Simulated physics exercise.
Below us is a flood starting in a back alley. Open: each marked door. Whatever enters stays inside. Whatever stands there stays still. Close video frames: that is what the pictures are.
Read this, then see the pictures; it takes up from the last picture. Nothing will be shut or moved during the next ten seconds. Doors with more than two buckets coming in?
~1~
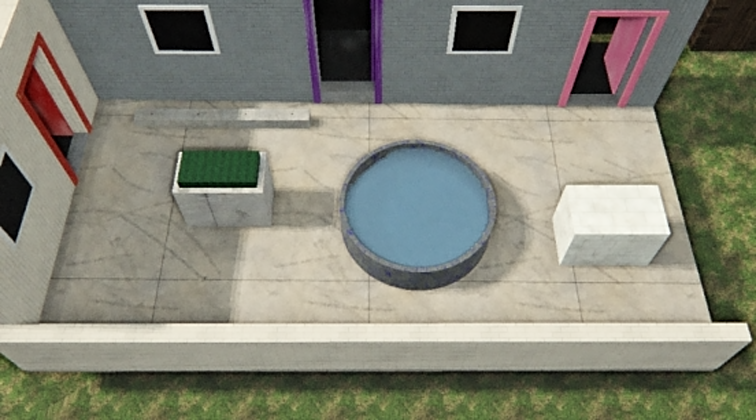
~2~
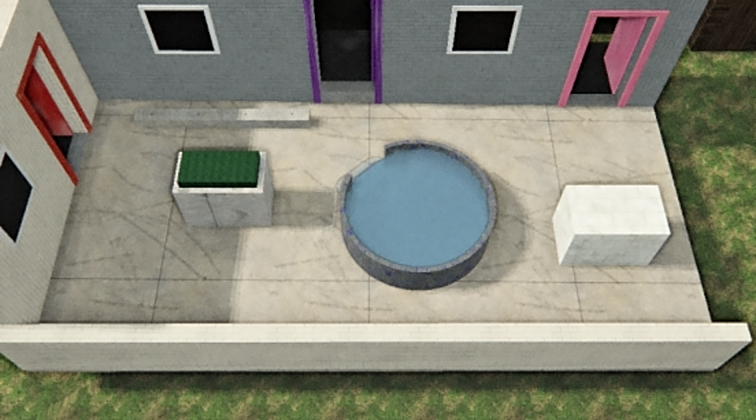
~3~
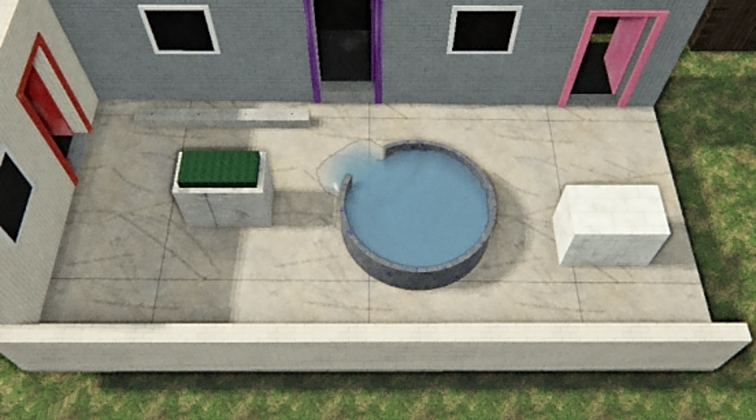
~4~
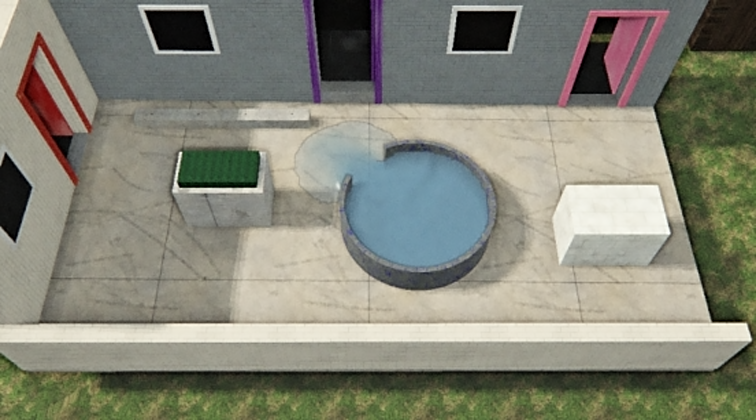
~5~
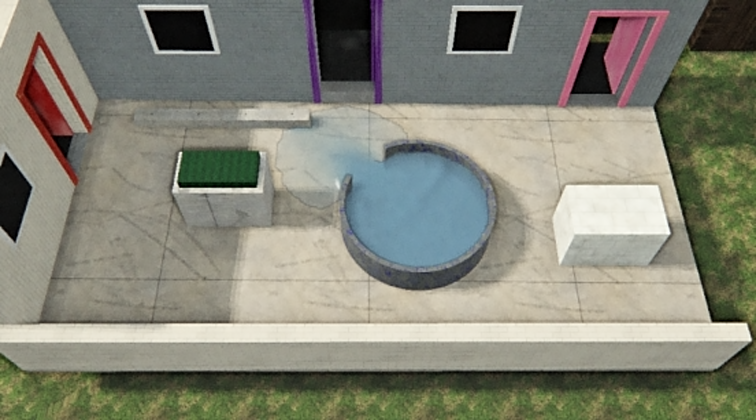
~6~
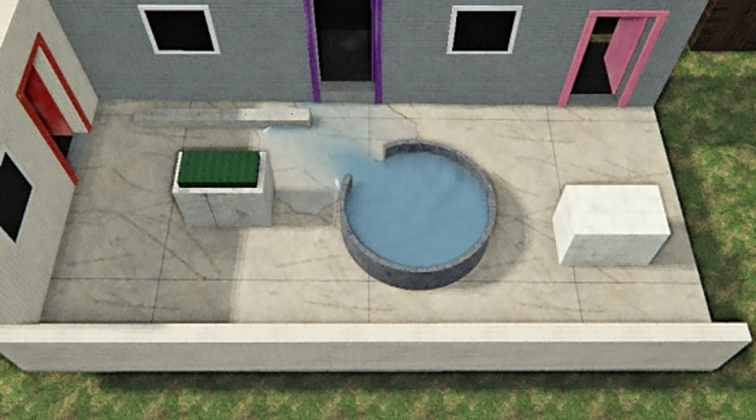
In the end the purple door will receive two buckets or fewer. The red door will receive over two buckets. The pink door will receive two buckets or fewer.
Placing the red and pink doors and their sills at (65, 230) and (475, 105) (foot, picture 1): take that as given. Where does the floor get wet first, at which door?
Looks like the purple-painted one.
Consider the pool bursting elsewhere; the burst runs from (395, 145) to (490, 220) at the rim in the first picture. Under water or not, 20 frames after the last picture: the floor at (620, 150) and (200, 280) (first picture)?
Well, the first place would be submerged and the second one still bare.
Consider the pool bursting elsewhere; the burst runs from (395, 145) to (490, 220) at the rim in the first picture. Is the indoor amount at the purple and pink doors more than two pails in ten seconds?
As I see it, the purple door stays short of it and the pink door tops the mark.
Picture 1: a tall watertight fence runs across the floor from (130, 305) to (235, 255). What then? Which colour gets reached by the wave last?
That's the pink-painted one.
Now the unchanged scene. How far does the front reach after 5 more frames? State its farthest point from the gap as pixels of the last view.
The flood front should get to about (147, 132).
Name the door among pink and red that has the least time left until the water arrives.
I'd say the one in red.
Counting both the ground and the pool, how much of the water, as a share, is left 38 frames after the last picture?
I'd estimate close to 90 per cent.
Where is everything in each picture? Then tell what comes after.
The round pool at (417, 205) is whole and still, in the first picture.
Water pours out on the round pool's far side and has run to a hidden place, in the second picture.
The front is at (322, 170), out from the gap on the round pool's far side, in the third picture.
Water pours out on the round pool's far side and has run to (308, 143), in the fourth picture.
The front is at (287, 131), out from the gap on the round pool's far side, in the fifth picture.
The front is at (262, 131), out from the gap on the round pool's far side, in the sixth picture.
A moment on, water covers 15 % of the floor; the purple door wet at the sill, nothing in, the red door not reached, the pink door not reached.
Next, water covers 25 % of the floor; the purple door wet at the sill, nothing in, the red door wet at the sill, nothing in, the pink door not reached.
Then, water covers 40 % of the floor; the purple door wet at the sill, nothing in, the red door over two buckets in, the pink door wet at the sill, nothing in.
Later, water covers 60 % of the floor; the purple door wet at the sill, nothing in, the red door far over two buckets in, the pink door wet at the sill, nothing in.
In the end, water covers 75 % of the floor; the purple door wet at the sill, nothing in, the red door far over two buckets in, the pink door wet at the sill, nothing in.
